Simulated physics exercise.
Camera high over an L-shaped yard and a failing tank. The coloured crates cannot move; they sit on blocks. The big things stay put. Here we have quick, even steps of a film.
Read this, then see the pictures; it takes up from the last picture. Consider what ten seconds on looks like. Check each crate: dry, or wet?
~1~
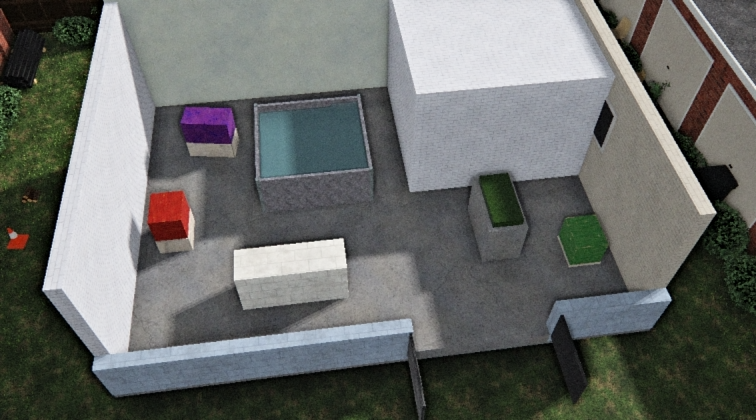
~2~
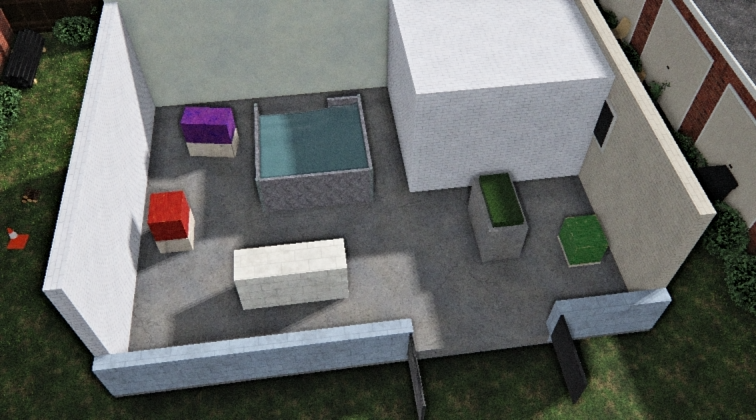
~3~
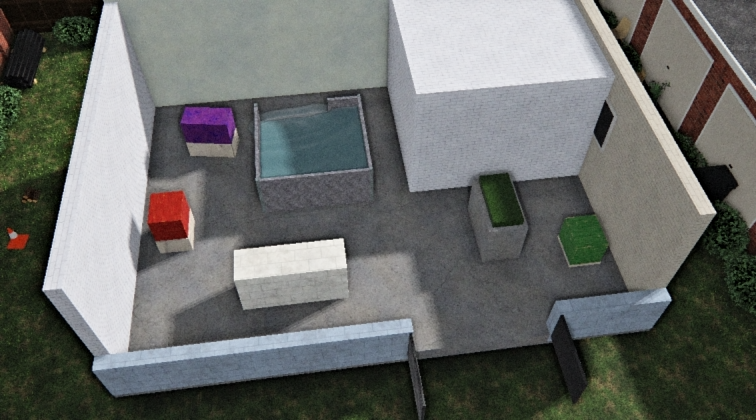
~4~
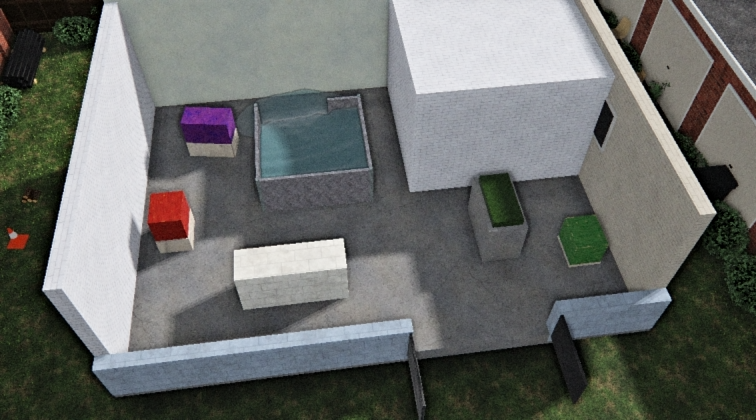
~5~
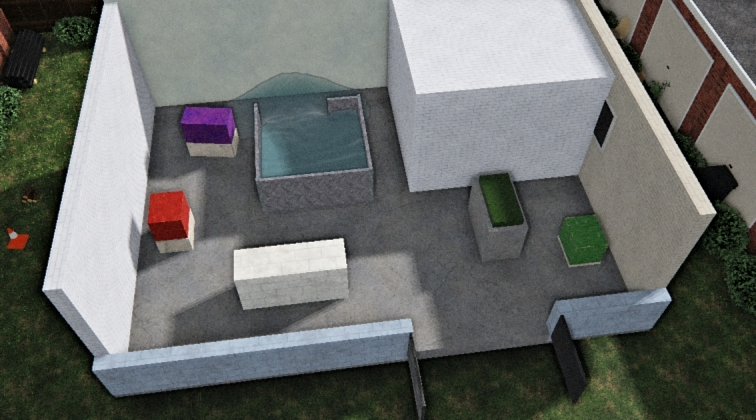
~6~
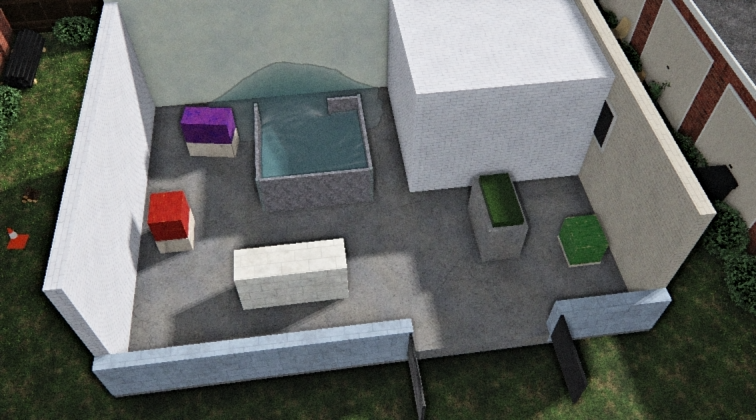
In order: The red crate will not be touched; the purple crate will not be touched; the green crate will not be touched.
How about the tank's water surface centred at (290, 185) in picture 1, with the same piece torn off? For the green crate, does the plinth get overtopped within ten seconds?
Green is left alone.
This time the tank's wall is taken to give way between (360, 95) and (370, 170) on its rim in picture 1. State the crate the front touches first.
The purple crate.
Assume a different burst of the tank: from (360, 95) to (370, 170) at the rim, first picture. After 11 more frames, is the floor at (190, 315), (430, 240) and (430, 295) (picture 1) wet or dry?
Spared; drenched; drenched.
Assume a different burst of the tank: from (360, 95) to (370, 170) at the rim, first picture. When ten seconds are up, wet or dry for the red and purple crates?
As I see it, the red one is not reached, and the purple one is not reached.
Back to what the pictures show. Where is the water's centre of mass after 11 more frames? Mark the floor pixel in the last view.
The balance point is around (291, 138).
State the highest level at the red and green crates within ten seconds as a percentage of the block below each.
80 %, then 40 %.
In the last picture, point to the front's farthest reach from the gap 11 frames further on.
Roughly at (142, 232).
A moment on, water covers 15 % of the floor; the red crate not reached, the purple crate water round its plinth, the green crate not reached.
Next, water covers 25 % of the floor; the red crate water round its plinth, the purple crate water round its plinth, the green crate not reached.
Then, water covers 60 % of the floor; the red crate water round its plinth, the purple crate water round its plinth, the green crate not reached.
Later, water covers 80 % of the floor; the red crate water round its plinth, the purple crate water round its plinth, the green crate not reached.
In the end, water covers 90 % of the floor; the red crate stayed above the water, the purple crate stayed above the water, the green crate stayed above the water.
